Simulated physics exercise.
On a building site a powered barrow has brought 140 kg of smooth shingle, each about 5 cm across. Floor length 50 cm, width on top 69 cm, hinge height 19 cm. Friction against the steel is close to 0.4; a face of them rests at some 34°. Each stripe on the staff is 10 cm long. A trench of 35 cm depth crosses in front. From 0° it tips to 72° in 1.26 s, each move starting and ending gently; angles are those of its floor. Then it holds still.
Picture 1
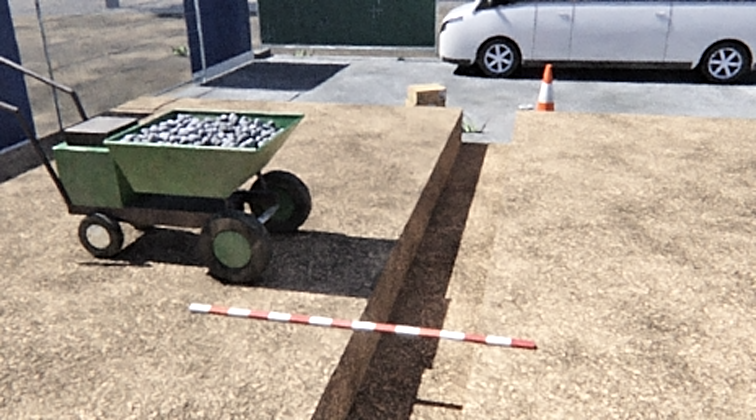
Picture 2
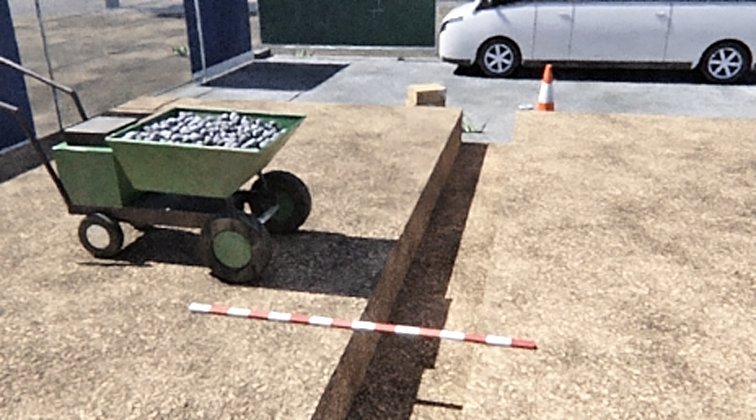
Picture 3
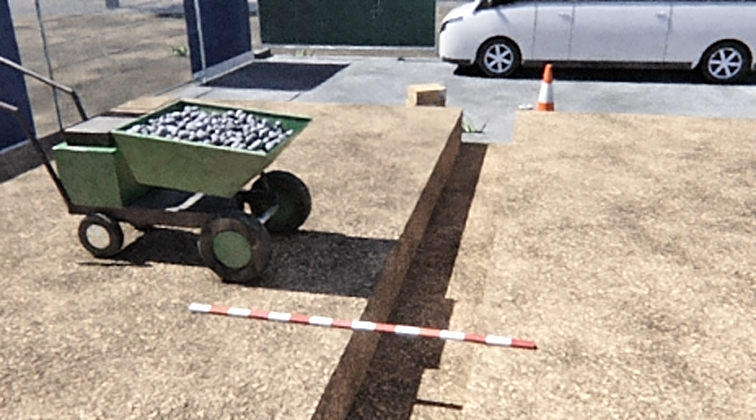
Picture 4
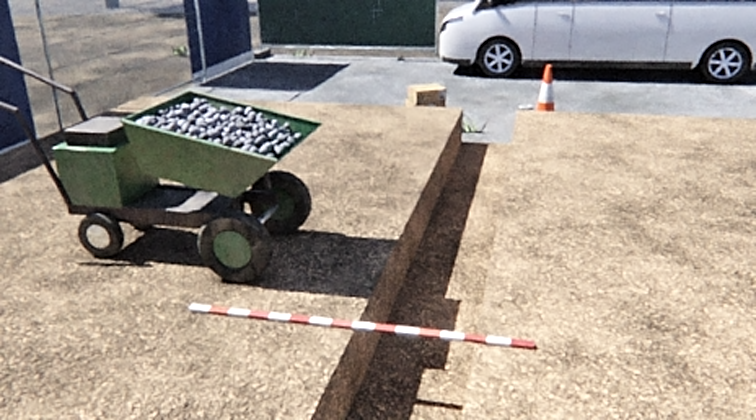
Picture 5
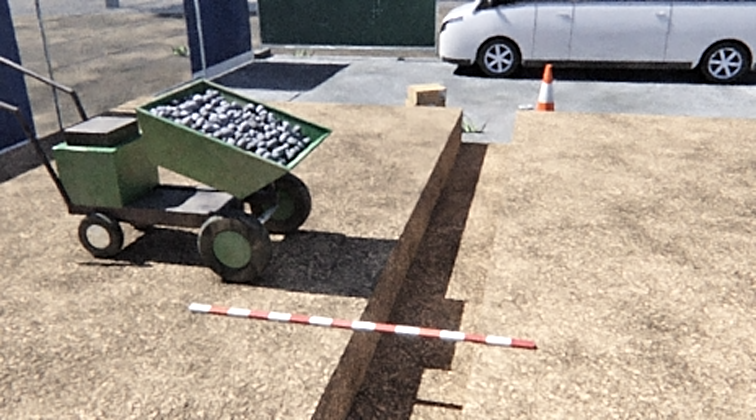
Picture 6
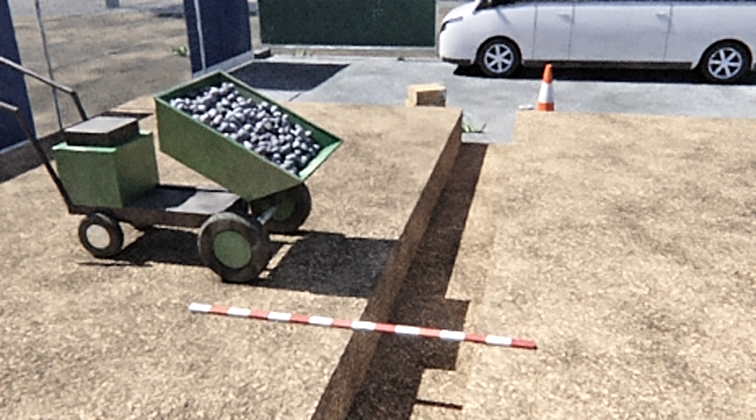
A green powered barrow loaded with smooth grey stones stands at left on sunlit brown ground, viewed from slightly above by a still camera. A red-and-white striped staff lies in front, across a narrow trench, with an orange cone and white van behind. The barrow's tray starts level, then its rear rises smoothly, slowly at first, slanting the stones down toward the right while the wheels stay put.
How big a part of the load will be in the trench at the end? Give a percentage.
About 93 per cent.
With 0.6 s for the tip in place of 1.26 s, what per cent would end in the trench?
It would be near 95 per cent.
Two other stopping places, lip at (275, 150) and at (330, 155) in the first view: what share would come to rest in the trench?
First some 100, then 90 per cent.
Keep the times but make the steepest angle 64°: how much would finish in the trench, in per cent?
In that case some 90 per cent.
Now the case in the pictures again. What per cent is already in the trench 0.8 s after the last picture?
About 50 per cent by then.
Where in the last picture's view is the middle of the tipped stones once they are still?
Near (434, 317).
Then, 0.4 s after the last picture the floor is at 60°, 99 % in the tray, 1 % short of the trench; the foremost stones are at (359, 230).
Then, 0.8 s after the last picture the floor is at 72°, 40 % in the tray, 10 % short of the trench, 49 % in the trench; the foremost stones are at (476, 332).
Then, 1.2 s after the last picture the floor is at 72°, 11 % in the tray, 11 % short of the trench, 78 % in the trench; the foremost stones are at (480, 322).
Then, 3.1 s after the last picture the floor is at 72°, 0 % in the tray, 7 % short of the trench, 93 % in the trench; the foremost stones are at (480, 340).
